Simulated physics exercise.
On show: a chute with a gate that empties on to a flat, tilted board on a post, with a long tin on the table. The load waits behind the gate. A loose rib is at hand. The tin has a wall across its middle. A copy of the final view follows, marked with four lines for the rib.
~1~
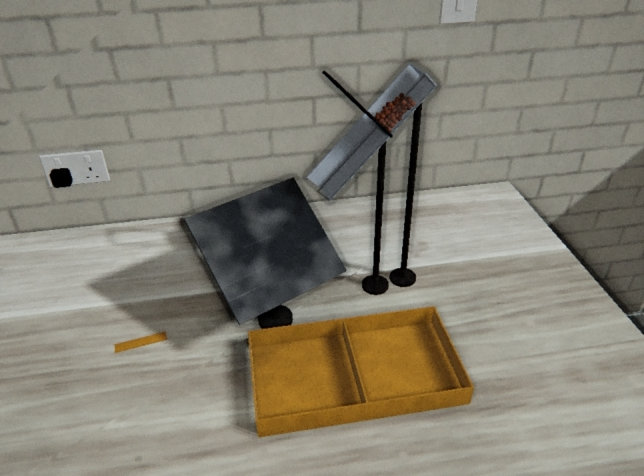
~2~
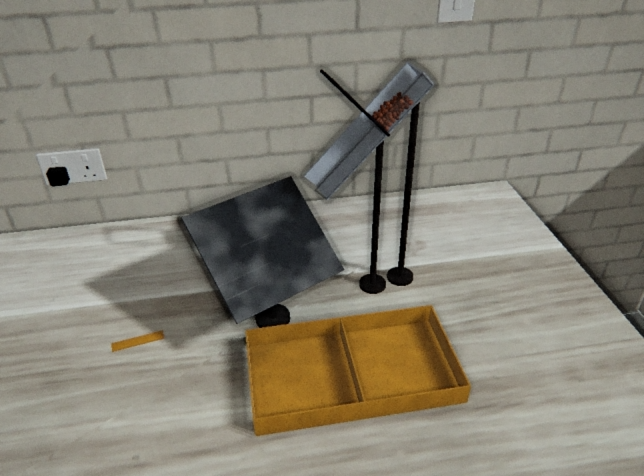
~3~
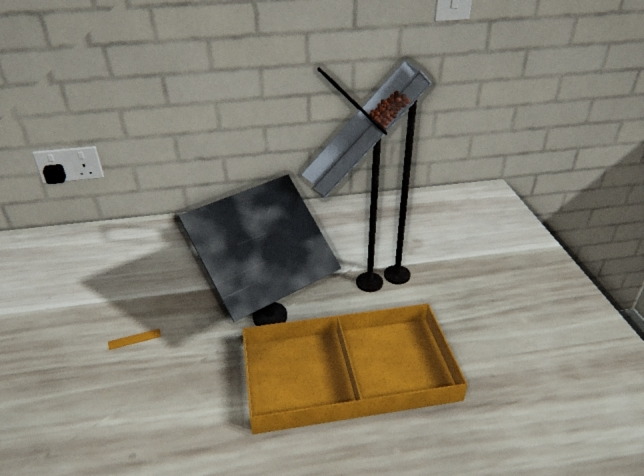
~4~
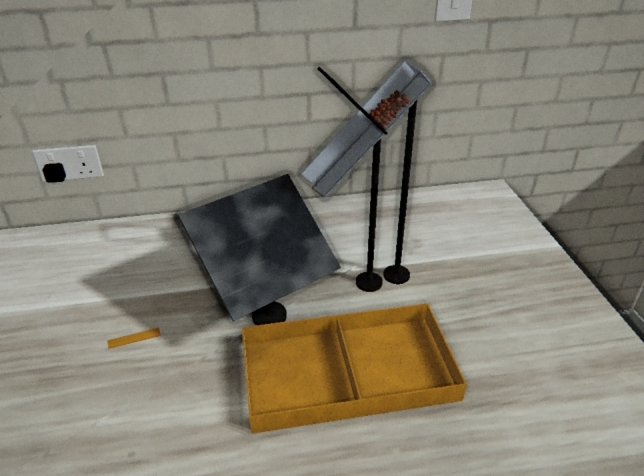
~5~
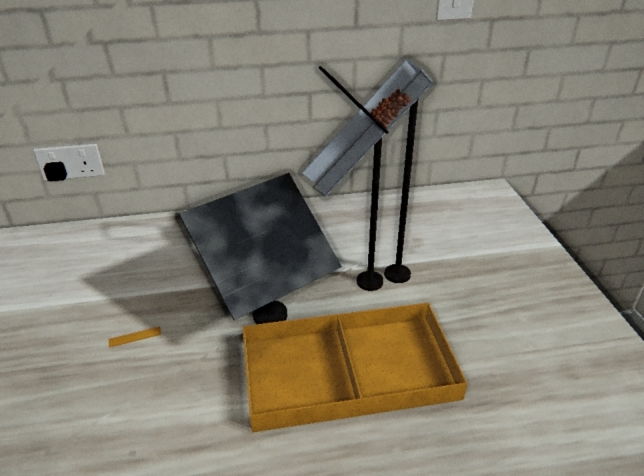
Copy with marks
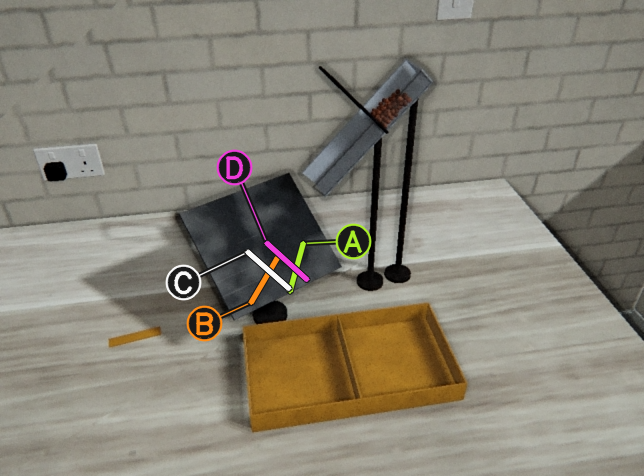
To begin with, reddish-brown pellets sit behind a dark gate in a sloping grey chute on thin black stands, above a tilted dark board and a divided, mustard-yellow tin on a pale wooden table. The whole view shifts very slightly left, then settles, while the pellets, gate, board and tin stay still.
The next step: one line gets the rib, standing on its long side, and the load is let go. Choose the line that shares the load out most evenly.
The best line is D.
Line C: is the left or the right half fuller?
More lands on the left.
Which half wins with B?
More lands on the left.
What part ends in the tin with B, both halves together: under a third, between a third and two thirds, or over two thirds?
It is over two thirds.
On the marked copy, line A from (303, 243) to (289, 291); line B from (277, 258) to (251, 302); line C from (247, 252) to (288, 288); line D from (267, 243) to (306, 279).
With A, of what is caught, almost all in the left half, about a tenth in the right.
With B, of what is caught, almost all in the left half, about a tenth in the right.
With C, of what is caught, almost all in the left half, about a tenth in the right.
With D, of what is caught, roughly half in the left half, roughly half in the right.
